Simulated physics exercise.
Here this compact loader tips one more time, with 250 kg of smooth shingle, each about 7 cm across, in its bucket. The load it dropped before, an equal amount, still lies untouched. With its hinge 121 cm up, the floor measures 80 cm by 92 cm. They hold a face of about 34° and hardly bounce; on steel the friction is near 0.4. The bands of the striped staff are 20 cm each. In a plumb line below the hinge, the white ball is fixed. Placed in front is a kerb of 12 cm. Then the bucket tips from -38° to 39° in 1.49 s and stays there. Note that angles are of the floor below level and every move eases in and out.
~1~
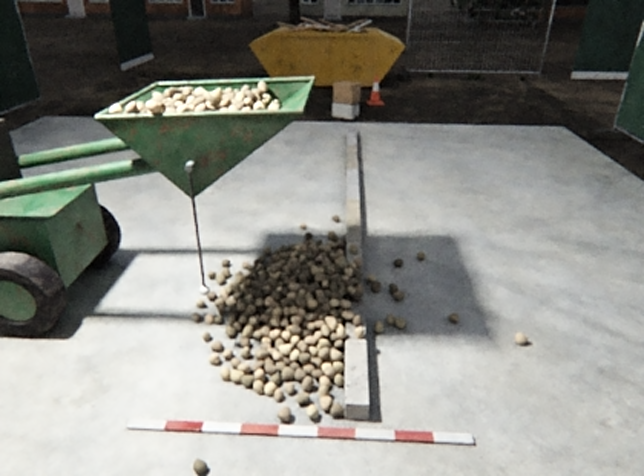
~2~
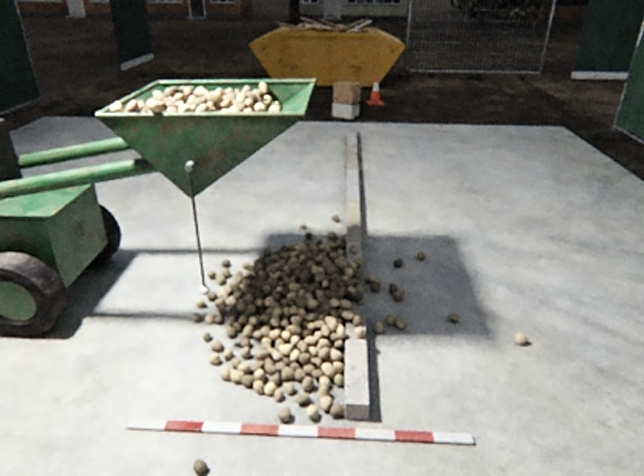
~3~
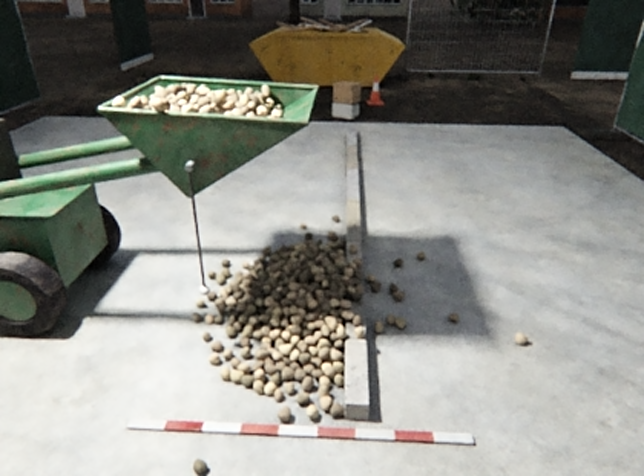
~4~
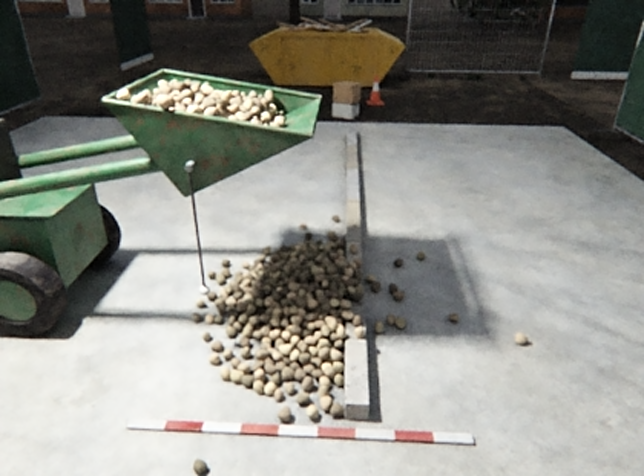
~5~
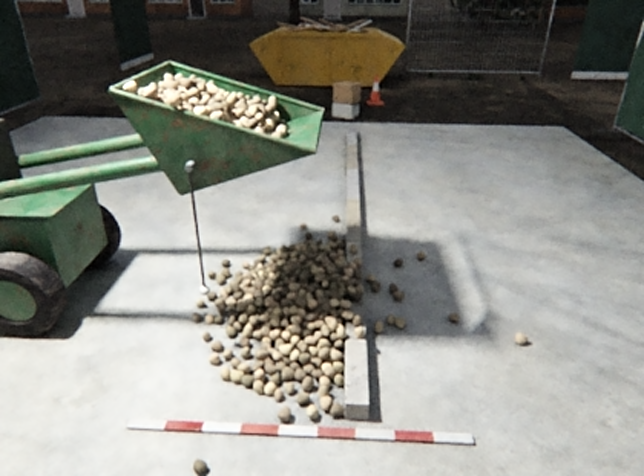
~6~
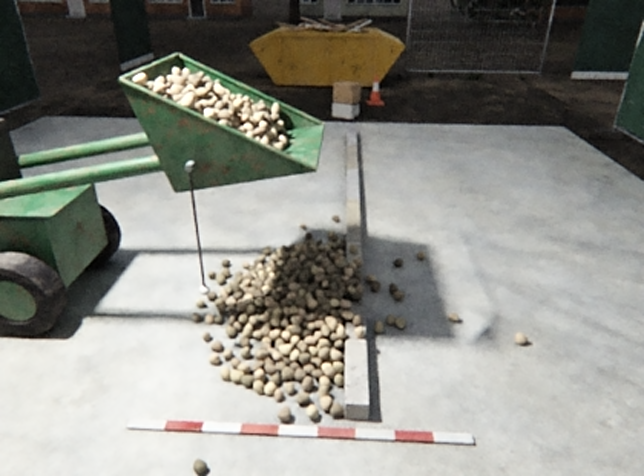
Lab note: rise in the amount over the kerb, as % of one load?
Approximately 59 %.
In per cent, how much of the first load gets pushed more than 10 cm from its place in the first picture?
Around 5 in a hundred.
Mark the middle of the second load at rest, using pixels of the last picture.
Near (378, 296).
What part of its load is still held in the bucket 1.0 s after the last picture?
About 30 percent is still in there.
Then, 0.5 s after the last picture the floor is at 27°; in per cent of one load, 98 in the bucket, 101 on this side of the kerb, 2 over the kerb; the foremost stones are at (421, 297).
Then, 1.0 s after the last picture the floor is at 39°; in per cent of one load, 29 in the bucket, 162 on this side of the kerb, 9 over the kerb; the foremost stones are at (428, 300).
Then, 1.3 s after the last picture the floor is at 39°; in per cent of one load, 1 in the bucket, 159 on this side of the kerb, 40 over the kerb; the foremost stones are at (489, 327).
Then, 3.8 s after the last picture the floor is at 39°; in per cent of one load, 0 in the bucket, 139 on this side of the kerb, 61 over the kerb; the foremost stones are at (573, 326). Net gain over the kerb, 59.
